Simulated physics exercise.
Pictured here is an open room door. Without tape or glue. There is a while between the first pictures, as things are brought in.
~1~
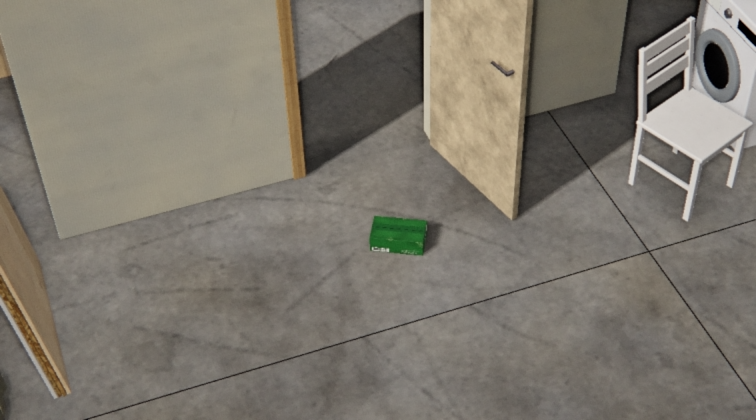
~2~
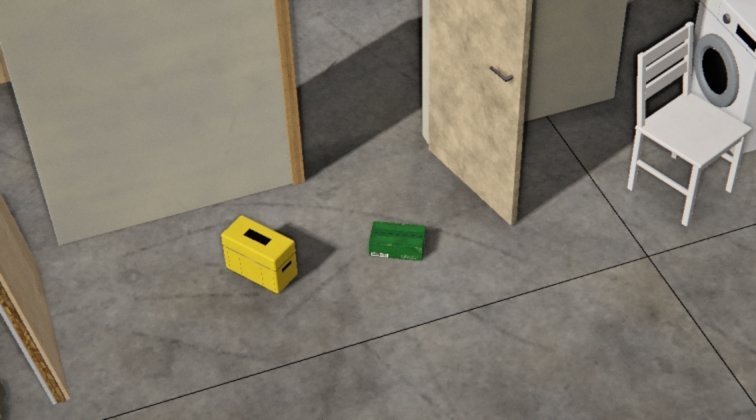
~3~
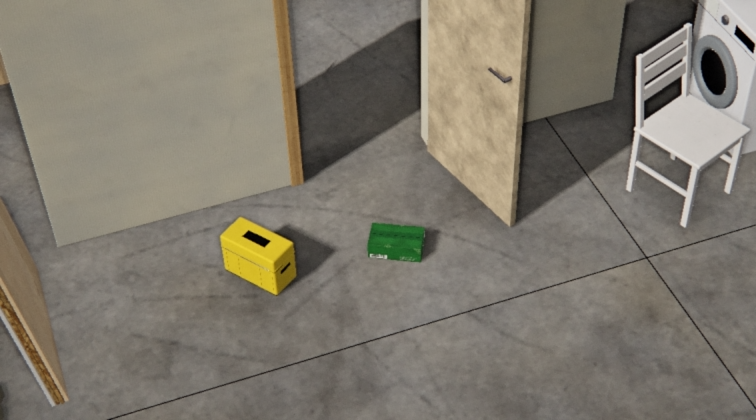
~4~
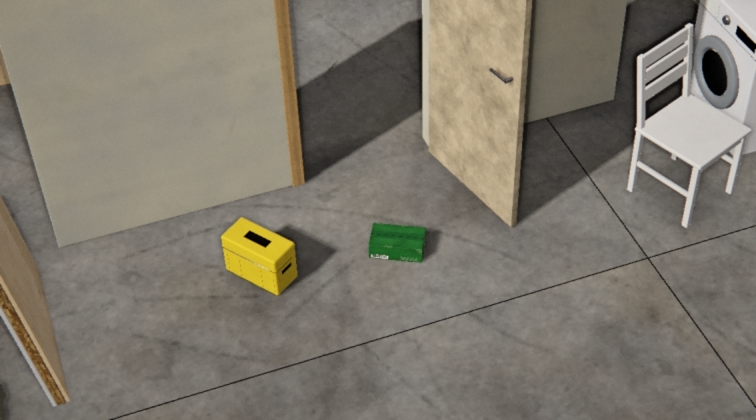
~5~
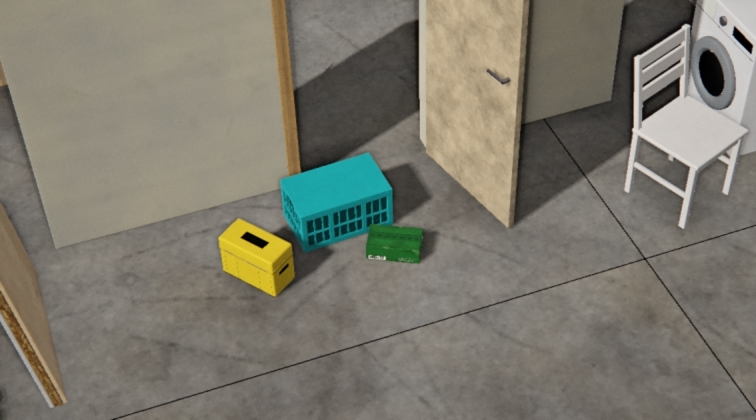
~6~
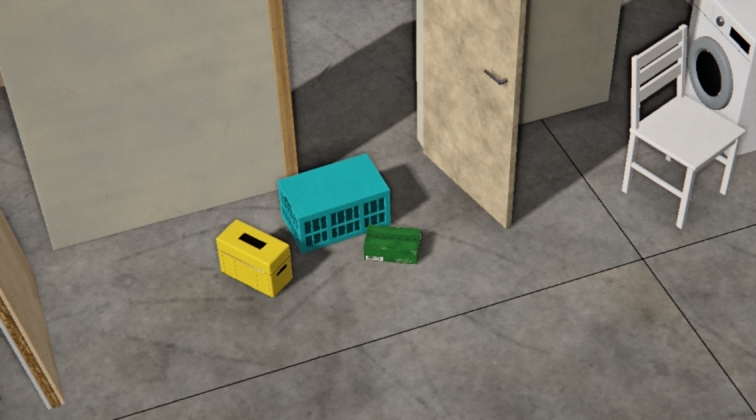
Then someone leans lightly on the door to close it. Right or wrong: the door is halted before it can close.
Right, it does not close.
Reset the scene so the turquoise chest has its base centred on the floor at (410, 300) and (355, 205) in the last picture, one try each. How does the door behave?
Well, the first time the door completes its swing, and the second time it halts partway.
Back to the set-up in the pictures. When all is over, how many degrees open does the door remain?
Near 50° open.
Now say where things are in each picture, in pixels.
In the first picture, door wide open and still.
In the second picture, door wide open and still; yellow toolbox (260, 255); green parcel (398, 241).
In the third picture, door wide open and still; yellow toolbox (259, 256); green parcel (396, 242).
In the fourth picture, door wide open and still; yellow toolbox (260, 256); green parcel (398, 243).
In the fifth picture, door wide open and still; yellow toolbox (257, 258); green parcel (395, 244).
In the sixth picture, door wide open and still; turquoise chest (335, 203); yellow toolbox (255, 258).
Then, 0.90 s past the last view, door at 70°.
Then, 1.10 s past the last view, door at 58°; green parcel displaced a little.
Finally, door at 50°; moved from the start, green parcel; the other 2 still in place. Final places as the last picture's camera would see them, turquoise chest near (330, 202).
